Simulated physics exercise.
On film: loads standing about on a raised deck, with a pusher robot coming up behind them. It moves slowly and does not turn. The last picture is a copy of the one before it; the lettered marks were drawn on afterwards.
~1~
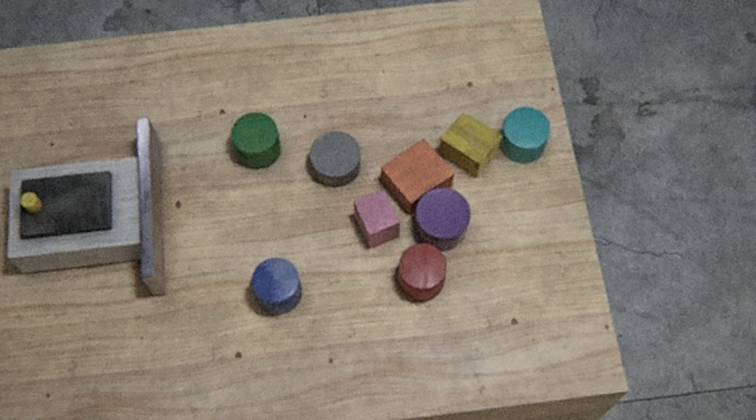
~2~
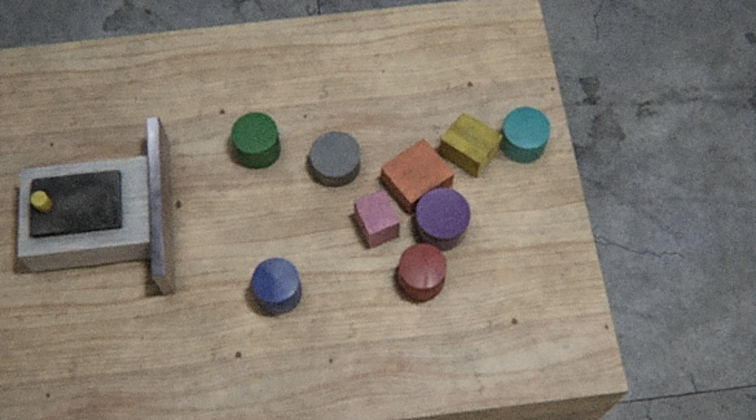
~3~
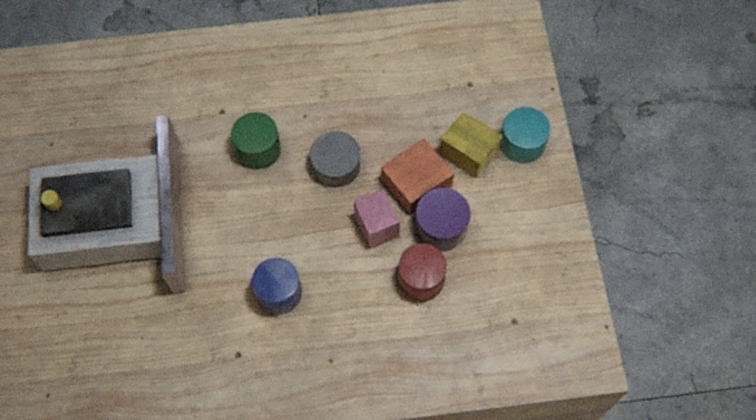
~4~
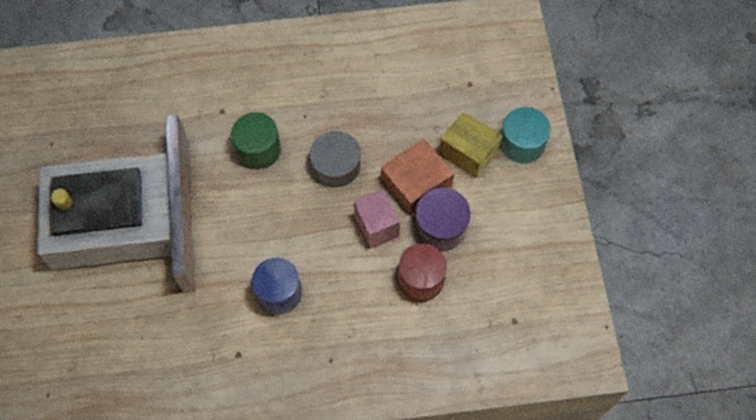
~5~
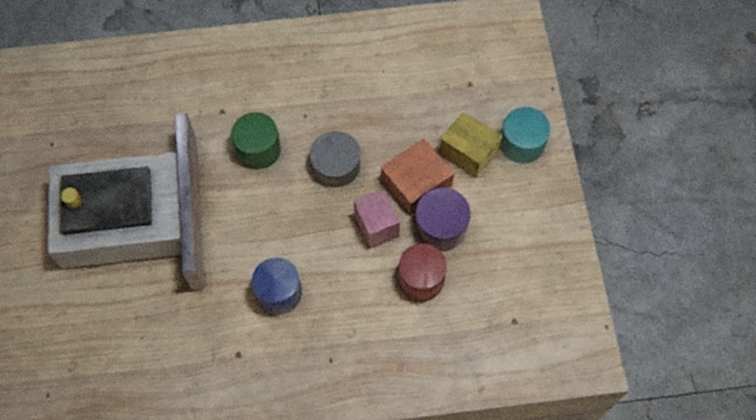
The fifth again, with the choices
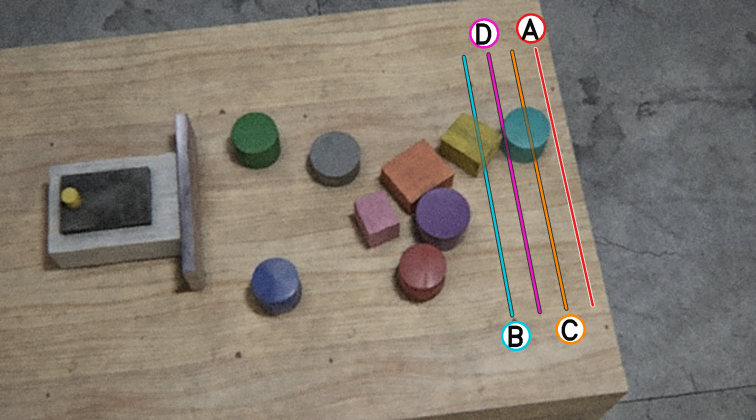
A pale grey block-shaped pusher with a dark top panel, a yellow knob and a wide upright front plate slides slowly and steadily a short way rightward across a wooden deck, seen from a high, fixed view. Green, grey, blue, red, purple and turquoise round pieces stand with pink, orange and yellow blocks to its right, grey floor beyond. None of them moves, and the pusher keeps its heading without touching any.
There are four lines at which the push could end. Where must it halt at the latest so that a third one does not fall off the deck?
Up to line D.
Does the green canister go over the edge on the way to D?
By then, no.
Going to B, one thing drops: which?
The turquoise canister.
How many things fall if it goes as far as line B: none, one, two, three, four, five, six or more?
One.
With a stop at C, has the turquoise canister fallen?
Yes.
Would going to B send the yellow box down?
No.
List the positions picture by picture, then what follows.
In the first frame, grey pail (336, 160); yellow box (470, 144); red canister (422, 273).
In the second frame, robot (83, 202); green canister (256, 141).
In the third frame, robot (93, 201); orange crate (416, 177).
In the fourth frame, robot (103, 200); turquoise canister (525, 135).
In the fifth frame, robot (113, 199); grey pail (336, 160); yellow box (470, 144); red canister (422, 273).
On the marked copy, A at (563, 170); B at (487, 178); C at (538, 172); D at (512, 175).
With D. Early on, robot (233, 185); blue canister (301, 294); green canister (330, 131).
Further on, robot (352, 172); turquoise canister (545, 127); yellow box (496, 134).
At the end, robot (443, 161); turquoise canister over the edge; yellow box over the edge; two fallen.
As for the rest, A drops five; B is within the limit but short; C drops three.
